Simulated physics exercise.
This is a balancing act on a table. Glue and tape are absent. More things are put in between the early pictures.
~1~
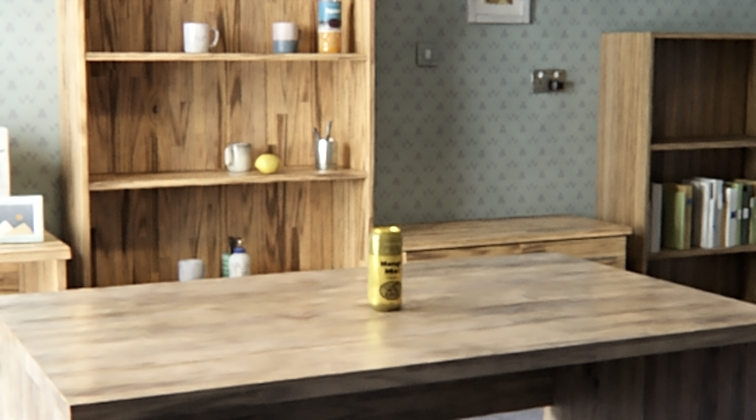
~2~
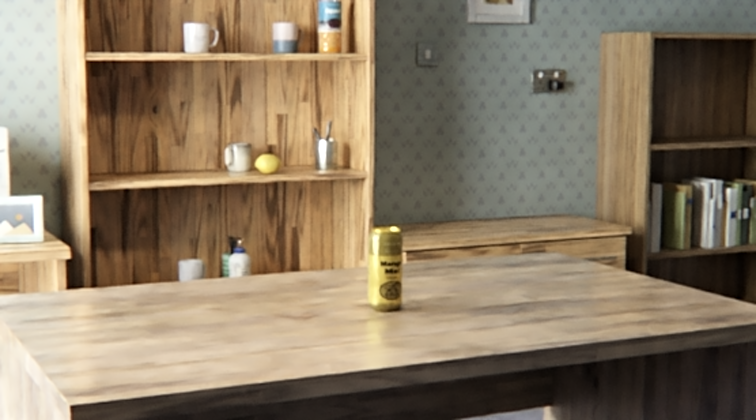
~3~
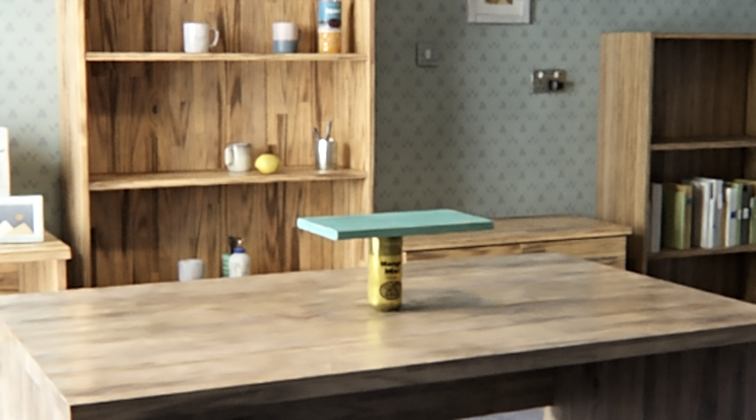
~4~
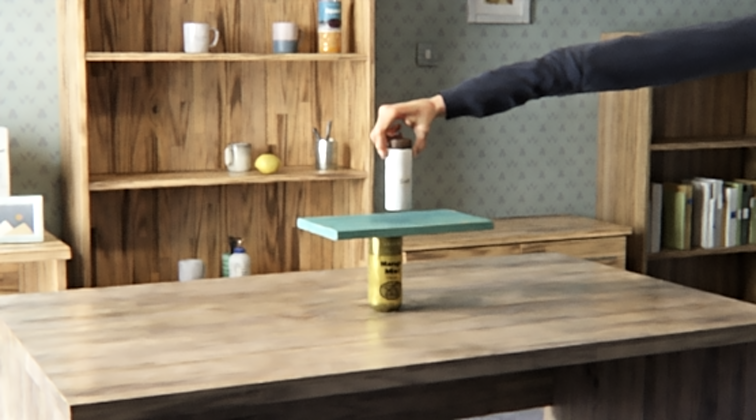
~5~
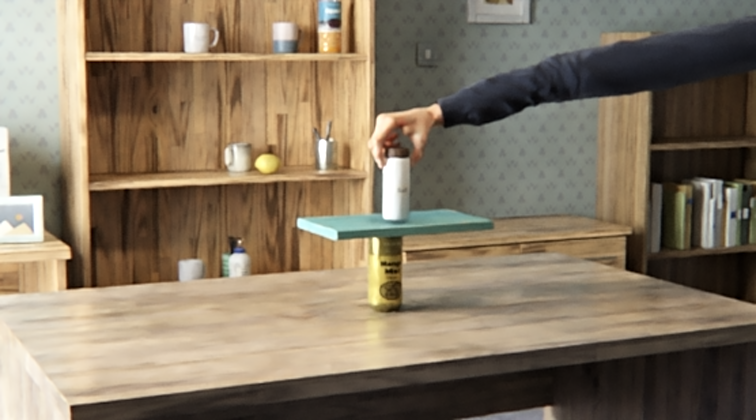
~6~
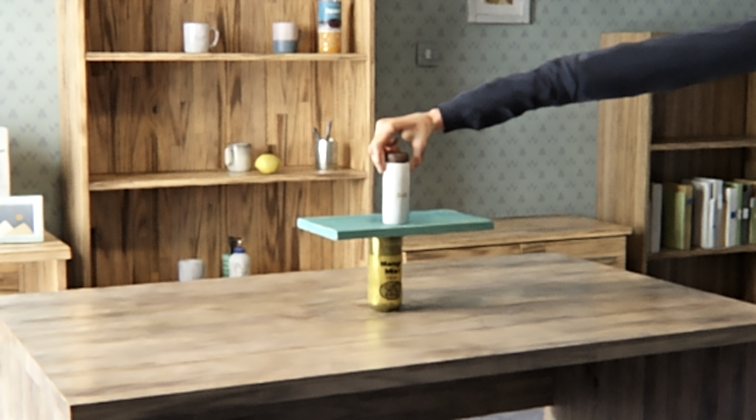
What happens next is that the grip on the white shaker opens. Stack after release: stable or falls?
The stack is left undisturbed.
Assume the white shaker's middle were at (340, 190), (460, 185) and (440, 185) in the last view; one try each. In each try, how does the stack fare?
The stack remains standing the first time, tumbles down the second time, and tumbles down the third time.
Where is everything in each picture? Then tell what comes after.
The last thing is not in view yet; yellow can (385, 269), in the first picture.
The last thing is not in view yet; yellow can (385, 269), in the second picture.
The last thing is not in view yet; yellow can (385, 269), in the third picture.
Still above its spot; white shaker (399, 174); yellow can (385, 269), in the fourth picture.
Still above its spot; white shaker (397, 183); yellow can (385, 269), in the fifth picture.
Set down, still held; white shaker (397, 188); yellow can (385, 269), in the sixth picture.
Then, 0.40 s later than the last frame, all is still.
Then, 1.20 s later than the last frame, white shaker resting near (397, 189).
When it is over, all 3 as before. End places, in pixels of the last picture, white shaker near (397, 189). The stack keeps its balance.
